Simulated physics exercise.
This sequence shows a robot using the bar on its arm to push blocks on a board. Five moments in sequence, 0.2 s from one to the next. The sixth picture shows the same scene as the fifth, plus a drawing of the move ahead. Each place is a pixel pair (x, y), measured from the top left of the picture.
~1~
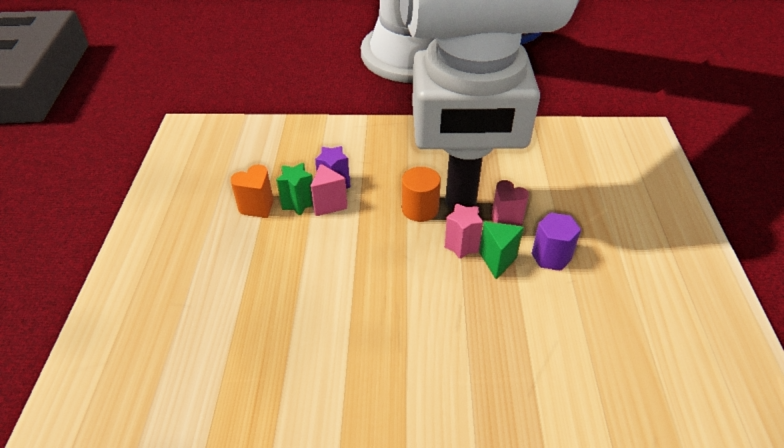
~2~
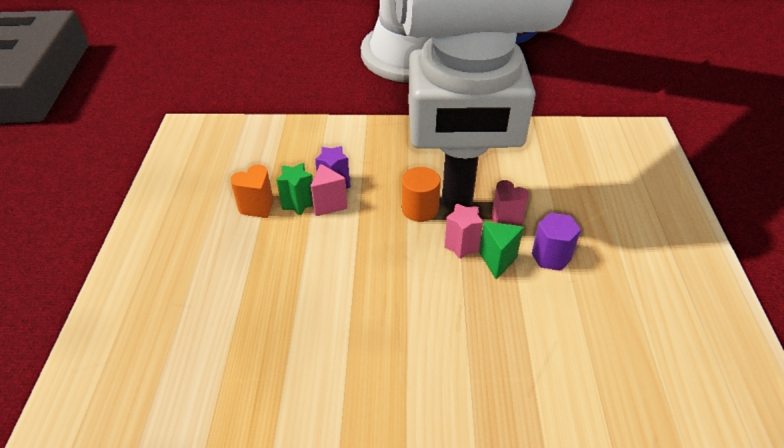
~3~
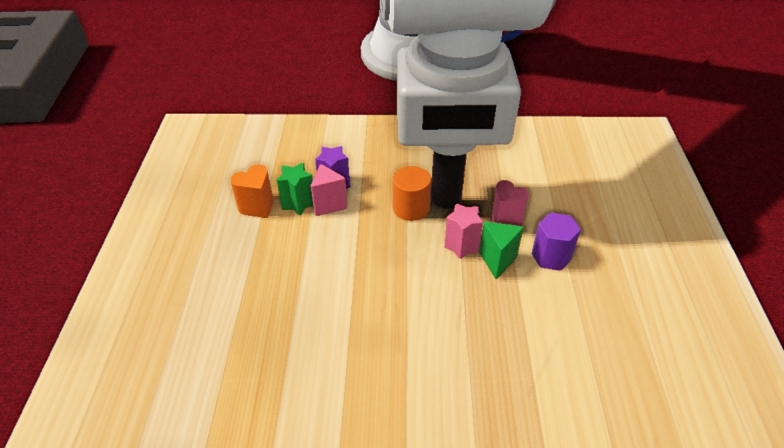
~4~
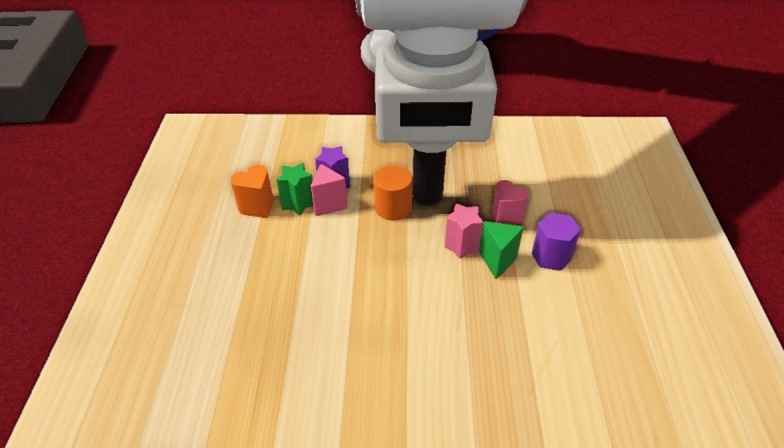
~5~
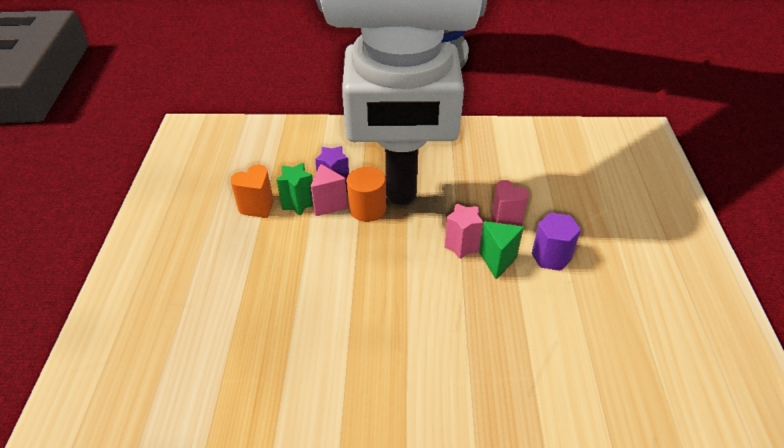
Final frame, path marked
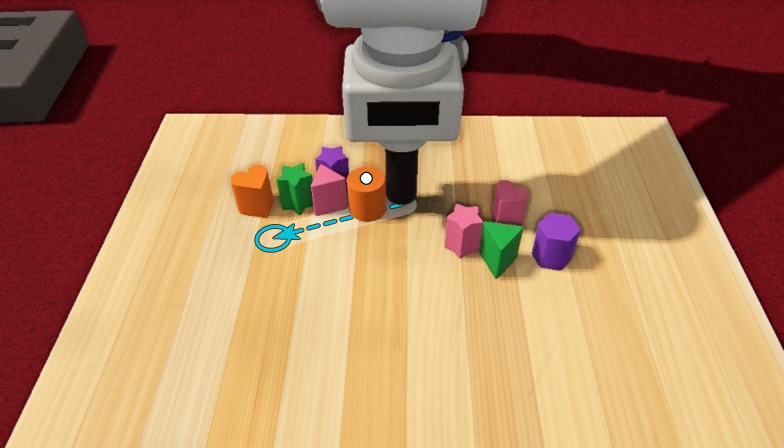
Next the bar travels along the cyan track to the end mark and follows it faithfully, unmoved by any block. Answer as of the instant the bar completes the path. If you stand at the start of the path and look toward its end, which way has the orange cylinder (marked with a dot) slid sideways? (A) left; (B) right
The correct letter is A.
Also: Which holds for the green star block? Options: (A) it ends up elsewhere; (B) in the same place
Letter A.
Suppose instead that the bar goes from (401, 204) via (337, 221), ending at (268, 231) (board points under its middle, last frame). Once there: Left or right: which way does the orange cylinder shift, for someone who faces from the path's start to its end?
Facing the way the path runs, start to end, you'll find the orange cylinder has shifted left.
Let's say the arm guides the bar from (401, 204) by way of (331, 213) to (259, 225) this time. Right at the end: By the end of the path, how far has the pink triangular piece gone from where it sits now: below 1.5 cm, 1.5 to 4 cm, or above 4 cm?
Past 4 cm.
The drawn path runs from (401, 204) to (273, 238); the dot is on the orange cylinder.
The first path, step by step. One third of the way, bar (359, 207); green star block (280, 168), turned 15° anticlockwise; pink triangular piece (300, 180), turned 100° clockwise; orange cylinder (323, 194).
Two thirds of the way, bar (316, 218); green star block (279, 167), turned 20° anticlockwise; pink triangular piece (298, 180), turned 110° clockwise; orange cylinder (279, 210).
At the end, bar (271, 230); orange heart not moved; green star block (279, 167), turned 20° anticlockwise; pink triangular piece (297, 180), turned 115° clockwise; orange cylinder (236, 228).
